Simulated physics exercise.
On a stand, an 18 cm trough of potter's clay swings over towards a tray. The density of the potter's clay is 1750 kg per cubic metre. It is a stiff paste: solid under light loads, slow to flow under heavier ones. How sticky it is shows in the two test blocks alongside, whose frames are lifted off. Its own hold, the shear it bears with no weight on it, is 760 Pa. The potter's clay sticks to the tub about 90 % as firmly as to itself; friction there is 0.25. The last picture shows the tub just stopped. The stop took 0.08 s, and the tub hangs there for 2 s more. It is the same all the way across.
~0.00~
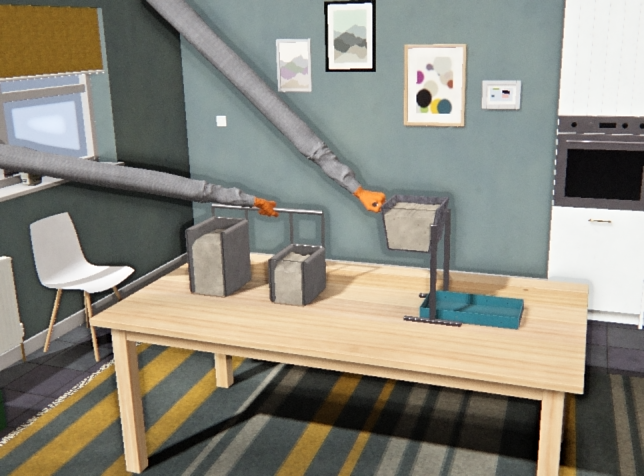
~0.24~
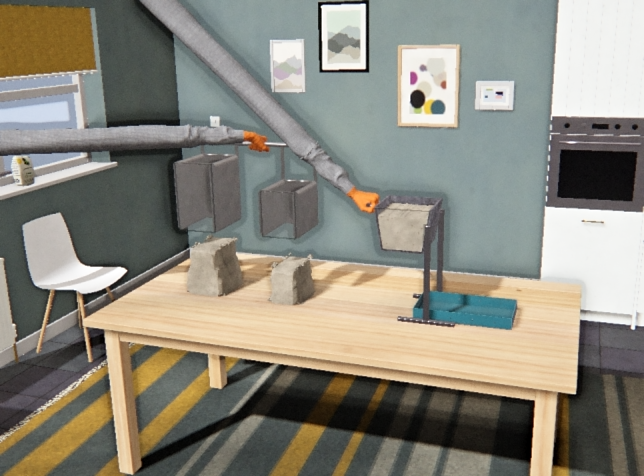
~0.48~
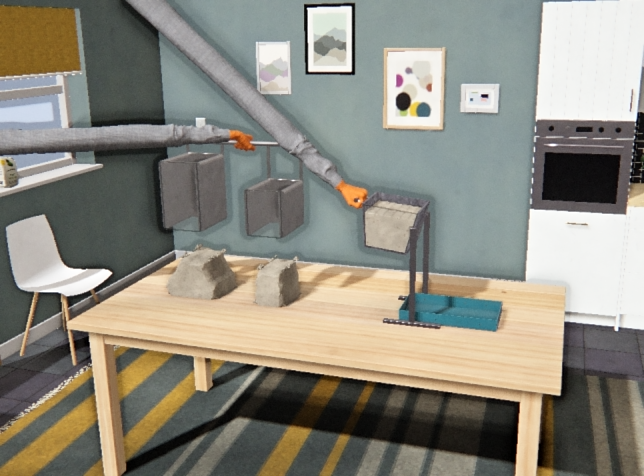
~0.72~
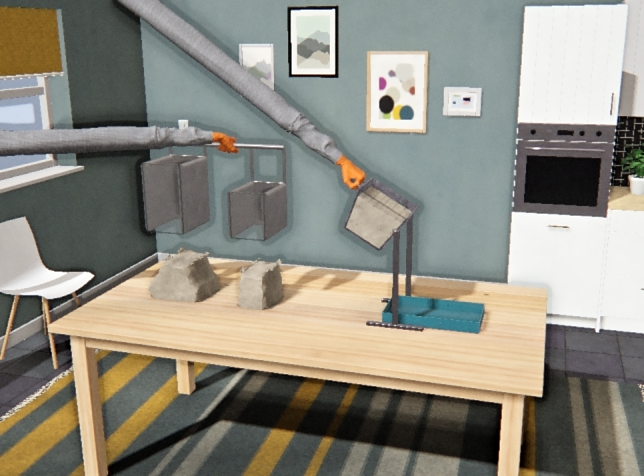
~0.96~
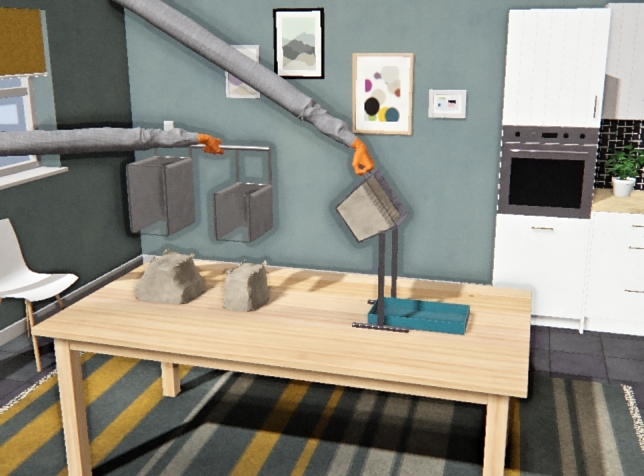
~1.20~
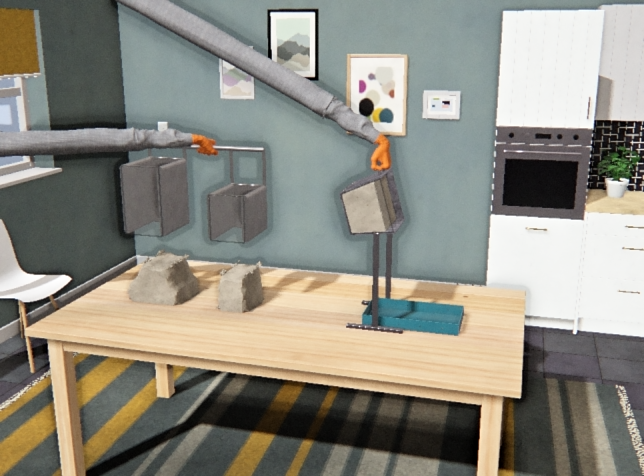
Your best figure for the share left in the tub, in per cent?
Close to 100 per cent.
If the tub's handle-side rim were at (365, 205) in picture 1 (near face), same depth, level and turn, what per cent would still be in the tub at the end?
It would be near 100 %.
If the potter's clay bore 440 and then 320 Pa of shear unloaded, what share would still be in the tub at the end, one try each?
In turn about 90 %, 70 %.
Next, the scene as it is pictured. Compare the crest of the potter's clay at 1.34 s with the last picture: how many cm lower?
Roughly 0 cm.
By 1.34 s, the tub is at 75 degrees and holds 100 %.
By 1.51 s, the tub is at 75 degrees and holds 100 %.
By 1.68 s, the tub is at 75 degrees and holds 100 %.
By 1.85 s, the tub is at 75 degrees and holds 100 %.
By 3.20 s, at the end, the tub is at 75 degrees and holds 100 %.
